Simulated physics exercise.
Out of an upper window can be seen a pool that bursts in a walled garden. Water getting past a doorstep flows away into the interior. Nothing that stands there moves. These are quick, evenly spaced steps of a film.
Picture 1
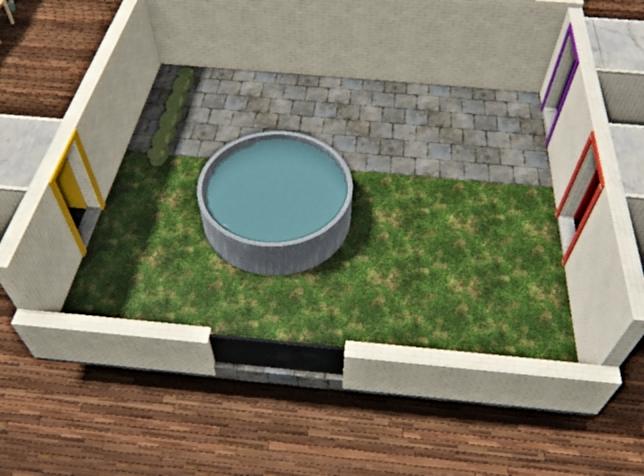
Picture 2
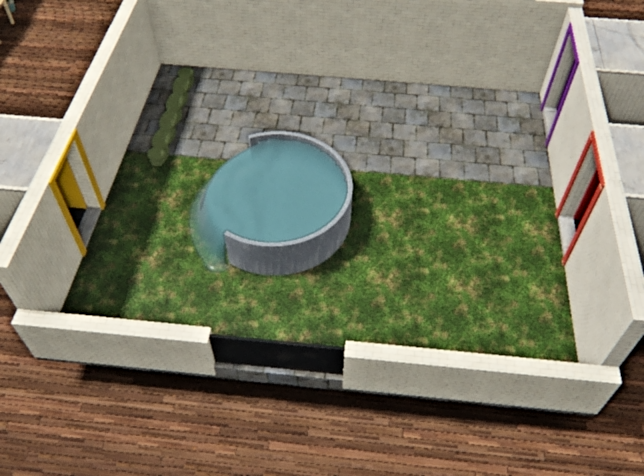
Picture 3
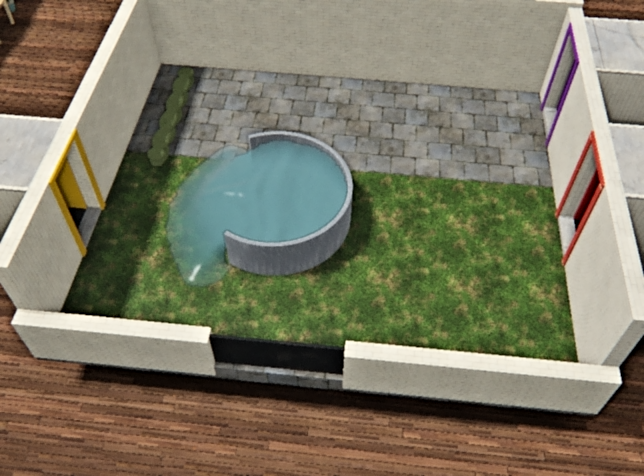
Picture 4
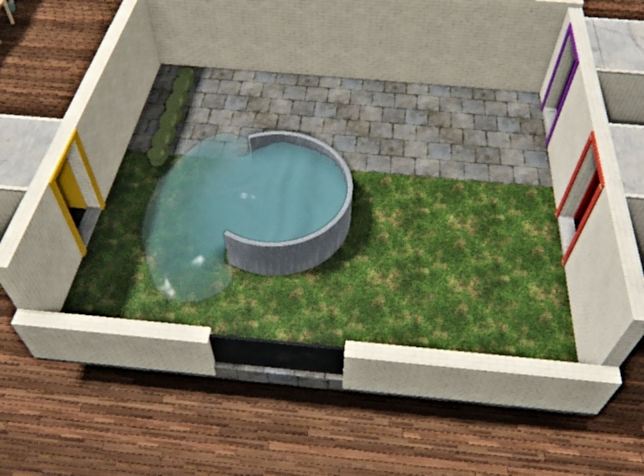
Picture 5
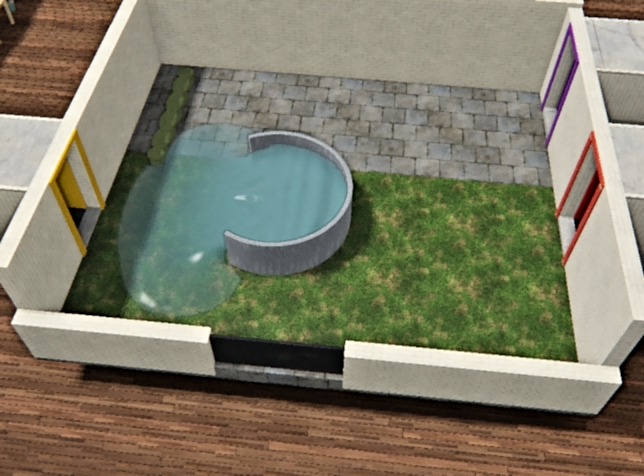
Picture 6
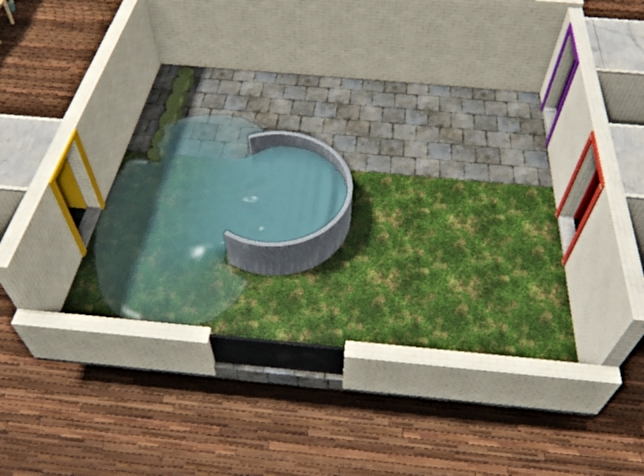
In a walled garden seen from above, a round pool of still water bursts open on its left side, and the water pours out through the gap, spreading leftward across the grass and onto the edge of the paving.
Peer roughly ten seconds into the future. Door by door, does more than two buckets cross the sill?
Red door: Does not overshoot. Yellow door: Overshoots. Purple door: Does not overshoot.
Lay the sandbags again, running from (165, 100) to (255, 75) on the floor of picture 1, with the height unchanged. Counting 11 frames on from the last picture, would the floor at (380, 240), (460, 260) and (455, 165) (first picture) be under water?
The first point is still bare, the second still bare and the third still bare.
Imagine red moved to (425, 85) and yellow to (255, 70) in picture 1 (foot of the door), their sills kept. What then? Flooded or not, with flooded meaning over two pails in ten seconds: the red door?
Note: Red door lets in too little.
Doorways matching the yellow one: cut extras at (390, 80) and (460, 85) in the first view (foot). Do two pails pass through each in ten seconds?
The first door remains below the limit, while the second remains below the limit.
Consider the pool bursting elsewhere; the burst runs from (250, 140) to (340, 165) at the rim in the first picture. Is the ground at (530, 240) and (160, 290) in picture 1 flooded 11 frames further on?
Untouched; untouched.
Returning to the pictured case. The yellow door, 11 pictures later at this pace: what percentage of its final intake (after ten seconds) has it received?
Share by then: About 45 in a hundred.
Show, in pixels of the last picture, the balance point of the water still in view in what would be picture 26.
Somewhere near (199, 198).
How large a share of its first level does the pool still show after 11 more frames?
Around 32 percent.
A moment on, water covers 30 % of the floor; the red door not reached, the yellow door over two buckets in, the purple door not reached.
Next, water covers 30 % of the floor; the red door not reached, the yellow door far over two buckets in, the purple door not reached.
Then, water covers 40 % of the floor; the red door not reached, the yellow door far over two buckets in, the purple door not reached.
Later, water covers 75 % of the floor; the red door not reached, the yellow door far over two buckets in, the purple door wet at the sill, nothing in.
In the end, water covers 95 % of the floor; the red door wet at the sill, nothing in, the yellow door far over two buckets in, the purple door wet at the sill, nothing in.
